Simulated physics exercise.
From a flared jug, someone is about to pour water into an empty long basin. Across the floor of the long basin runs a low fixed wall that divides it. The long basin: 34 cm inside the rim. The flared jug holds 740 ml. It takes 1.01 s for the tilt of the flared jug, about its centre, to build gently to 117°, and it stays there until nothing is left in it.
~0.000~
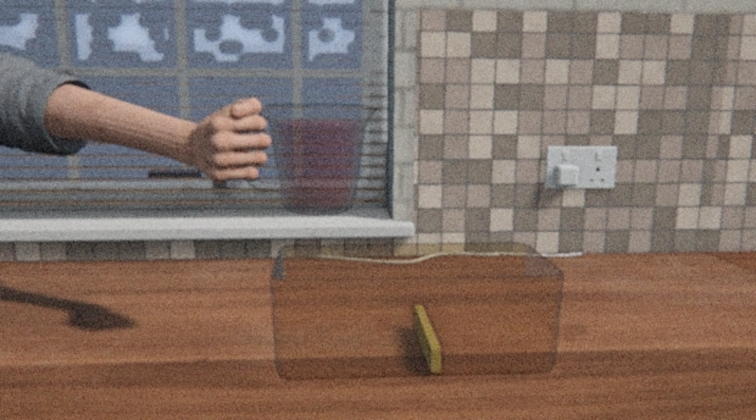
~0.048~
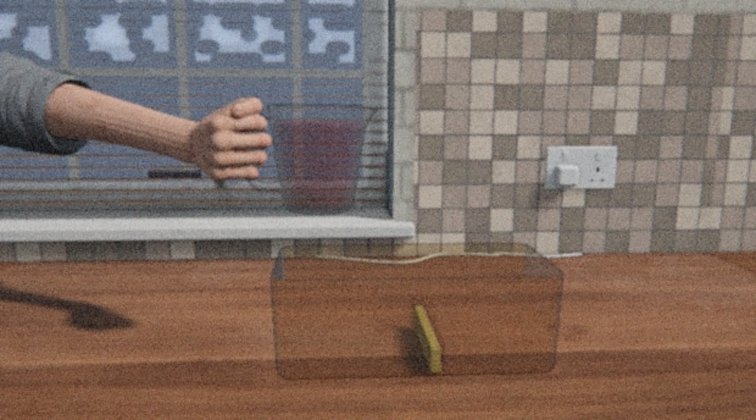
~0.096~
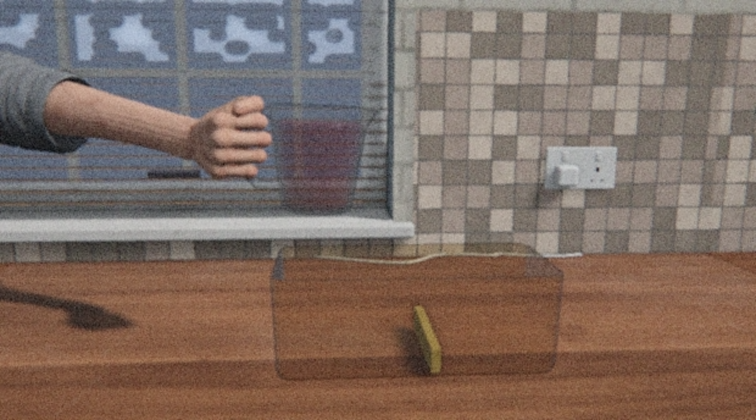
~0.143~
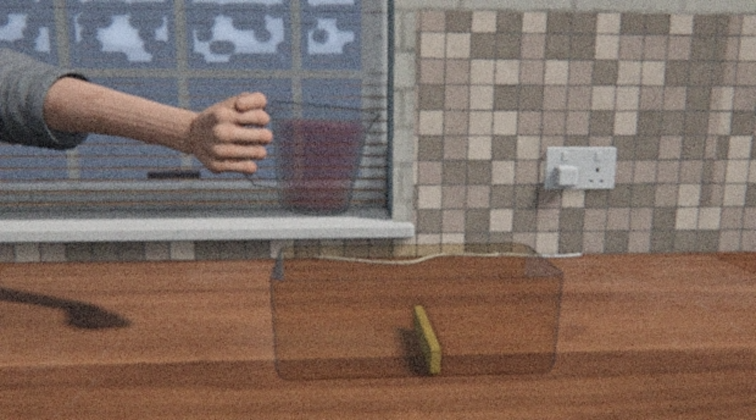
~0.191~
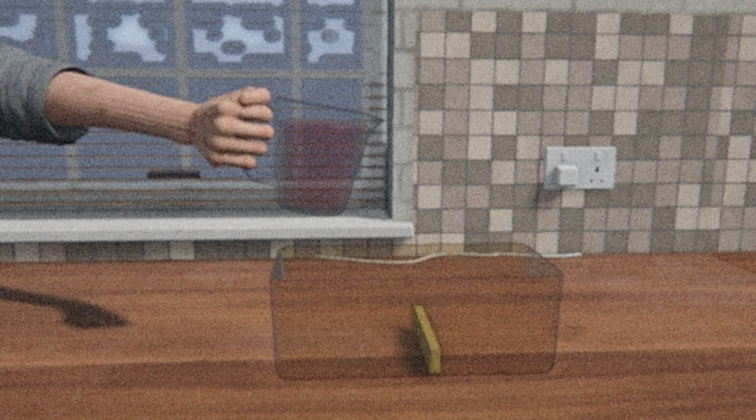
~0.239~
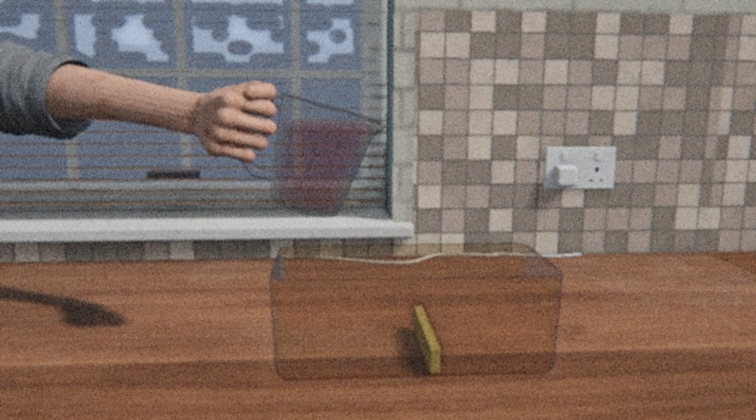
In a kitchen with a window and checkered wall tiles, a hand at left holds a flared jug of reddish liquid, upright above a wooden counter with an empty clear basin. Gradually the hand rises slightly and the jug tilts gently to the right, its liquid staying inside.
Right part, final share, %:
53 %.
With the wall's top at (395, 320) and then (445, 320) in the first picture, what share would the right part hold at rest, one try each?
The first gives near 85 per cent and the second near 25 per cent.
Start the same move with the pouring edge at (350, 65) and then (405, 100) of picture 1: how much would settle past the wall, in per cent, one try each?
The first try gives around 30 percent, the second around 75 percent.
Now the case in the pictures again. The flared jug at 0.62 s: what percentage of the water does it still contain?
At that time about 66 in a hundred parts are still held.
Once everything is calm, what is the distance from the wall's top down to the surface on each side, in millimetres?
Left: Roughly 18 mm; right: Roughly 12 mm.
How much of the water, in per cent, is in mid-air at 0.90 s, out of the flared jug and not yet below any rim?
Estimate: Around 10 per cent.
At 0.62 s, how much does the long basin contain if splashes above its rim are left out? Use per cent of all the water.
About 12 per cent.
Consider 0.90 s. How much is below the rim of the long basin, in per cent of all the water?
That comes to about 82 percent.
By 0.62 s the tilt is 79° and 65 per cent is still to pour, 0 is left of the wall and 12 right of it.
By 0.90 s the tilt is 114° and 8 per cent is still to pour, 31 is left of the wall and 51 right of it.
By 1.19 s the tilt is 117° and 0 per cent is still to pour, 45 is left of the wall and 54 right of it.
By 1.51 s the tilt is 117° and 0 per cent is still to pour, 46 is left of the wall and 53 right of it.
At rest 46 per cent lies left of the wall, 53 right of it and 1 outside.
